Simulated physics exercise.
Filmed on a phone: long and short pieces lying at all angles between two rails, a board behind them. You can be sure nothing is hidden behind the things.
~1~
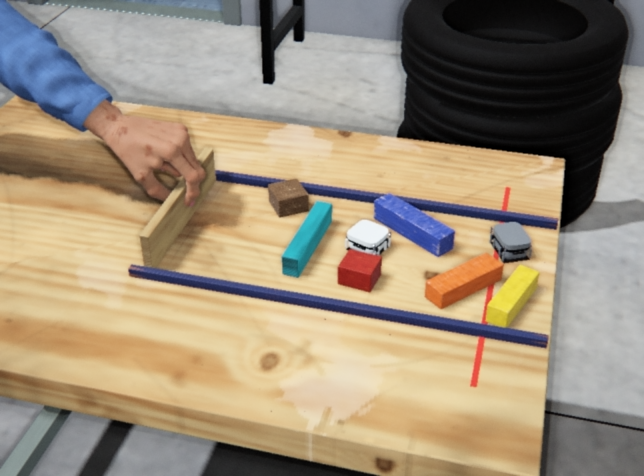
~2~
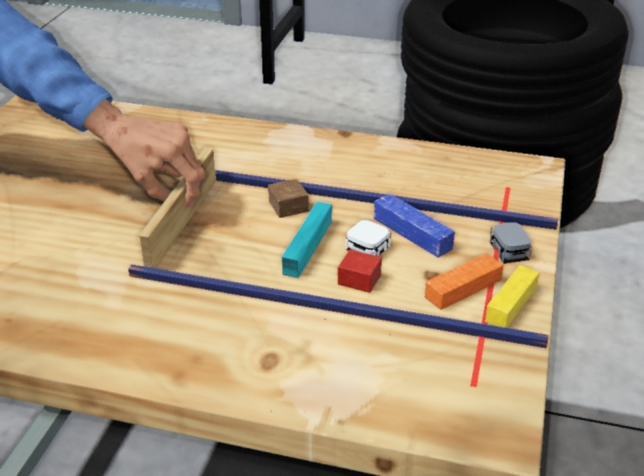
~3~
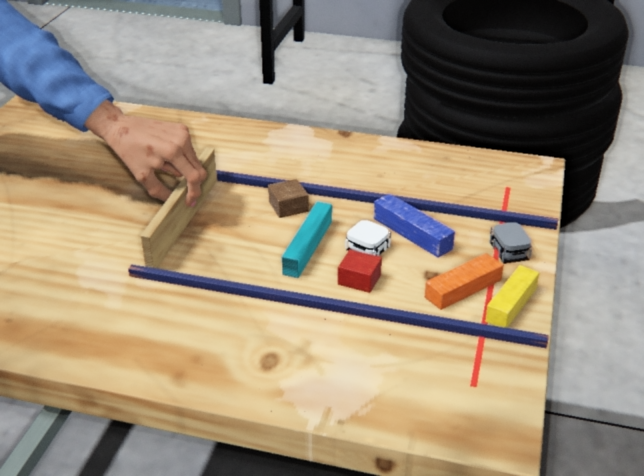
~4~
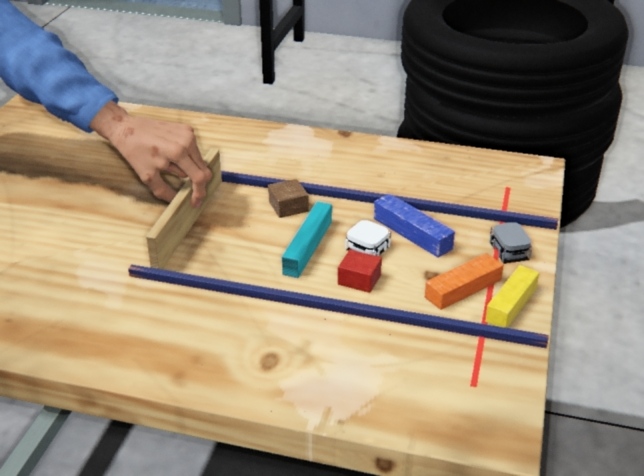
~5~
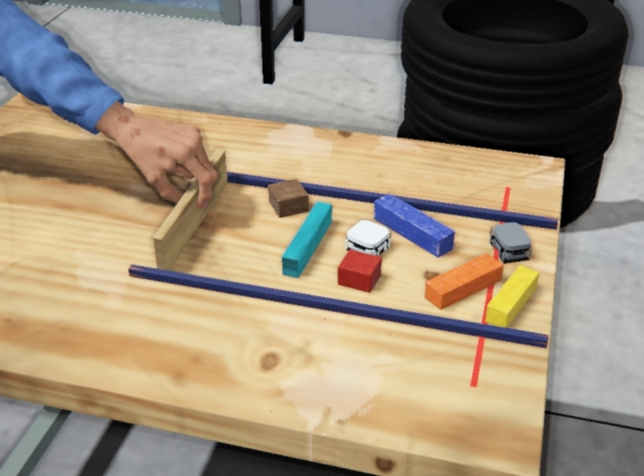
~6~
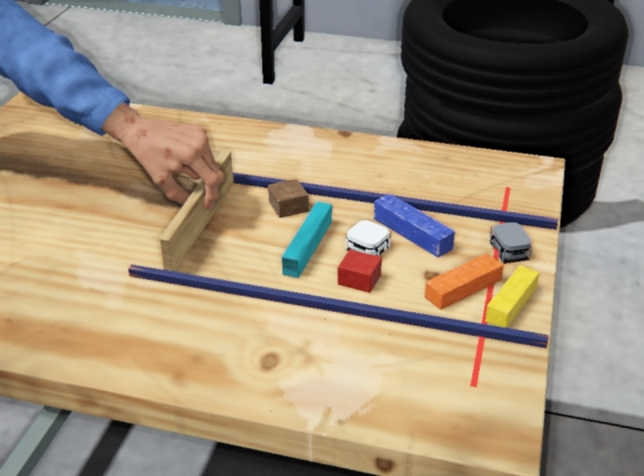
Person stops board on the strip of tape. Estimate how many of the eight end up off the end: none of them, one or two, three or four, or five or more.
Three, or four.
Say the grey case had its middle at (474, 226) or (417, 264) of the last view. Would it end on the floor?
First spot: It comes off; second spot: It remains in place.
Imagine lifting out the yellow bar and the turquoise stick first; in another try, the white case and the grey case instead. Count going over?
Try 1: 1; try 2: 2.
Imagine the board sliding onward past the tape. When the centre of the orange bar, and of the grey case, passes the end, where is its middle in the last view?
I reckon its middle sits around (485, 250) and then around (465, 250).
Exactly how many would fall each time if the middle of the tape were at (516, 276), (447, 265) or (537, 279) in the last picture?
Counts per try, in order: 4 / 0 / 6.
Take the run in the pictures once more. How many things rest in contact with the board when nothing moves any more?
The count in contact is 2.
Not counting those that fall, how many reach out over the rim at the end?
In total, 1 of them.
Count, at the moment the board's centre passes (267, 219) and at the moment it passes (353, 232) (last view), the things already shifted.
Counts: 1 / 5.
Early on, none off yet; yellow bar at rest near (513, 297); grey case at rest near (511, 243); orange bar at rest near (464, 281).
Finally, the number that fall off is three or four; lost, orange bar, grey case and yellow bar.
